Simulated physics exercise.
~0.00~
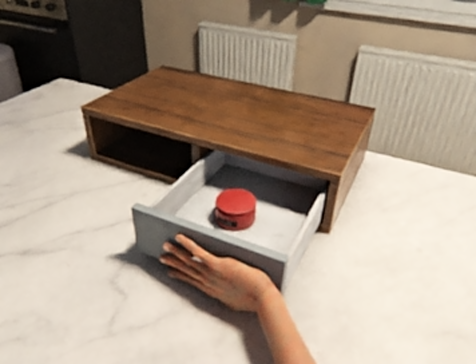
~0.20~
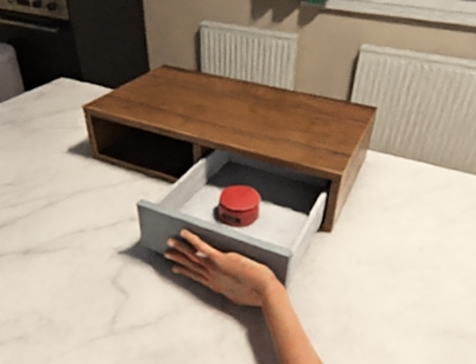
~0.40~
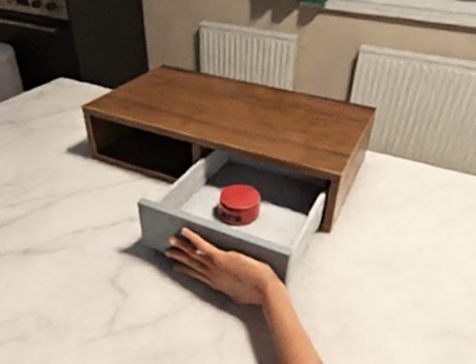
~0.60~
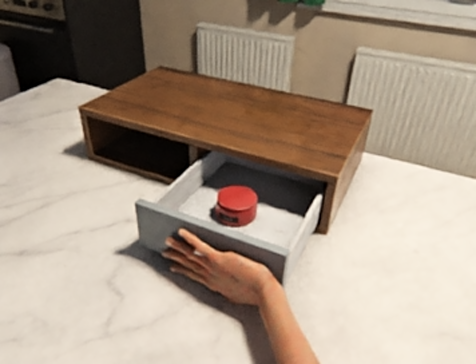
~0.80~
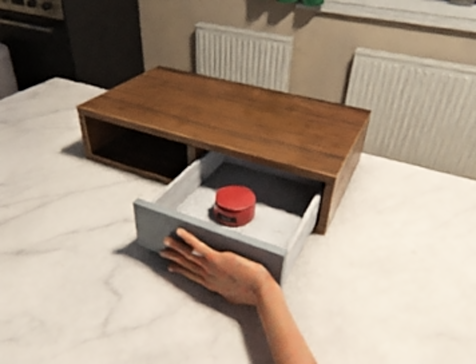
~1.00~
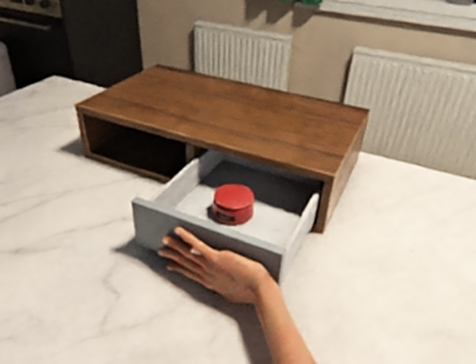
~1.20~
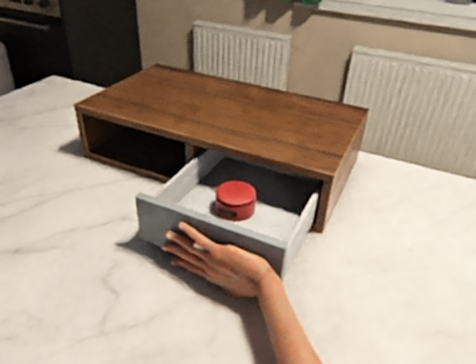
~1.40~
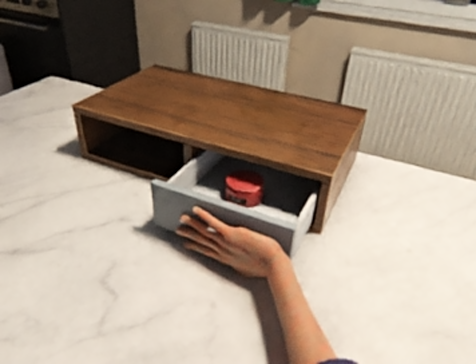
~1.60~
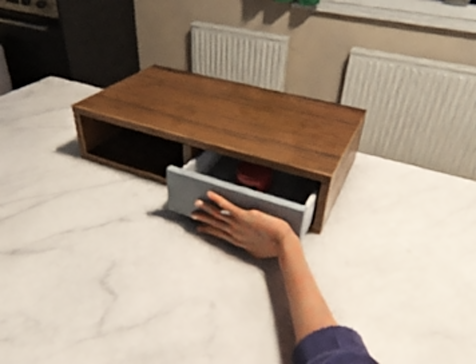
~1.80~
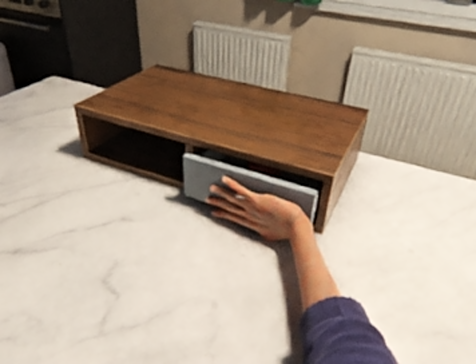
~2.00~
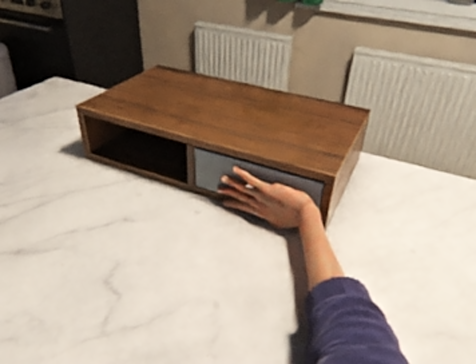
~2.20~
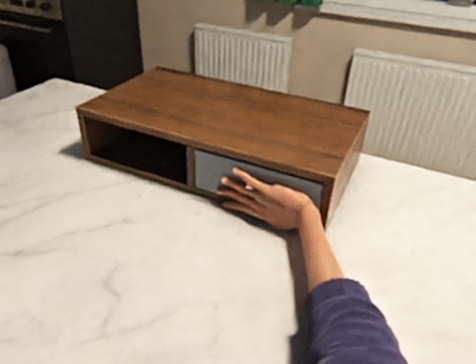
A hand reaches in from the lower right and rests on the front of an open pale grey drawer, seen from above at a slight angle by a gently swaying camera. The drawer sticks out of the right side of a low brown wooden chest on a white marbled table, with an open compartment on the left and white radiators behind. A round red jar sits inside the drawer. After staying nearly still, the hand pushes the drawer inward, and a dark purple sleeve comes into view. The jar slips out of sight beneath the top, and the drawer ends fully closed, the hand still against it.
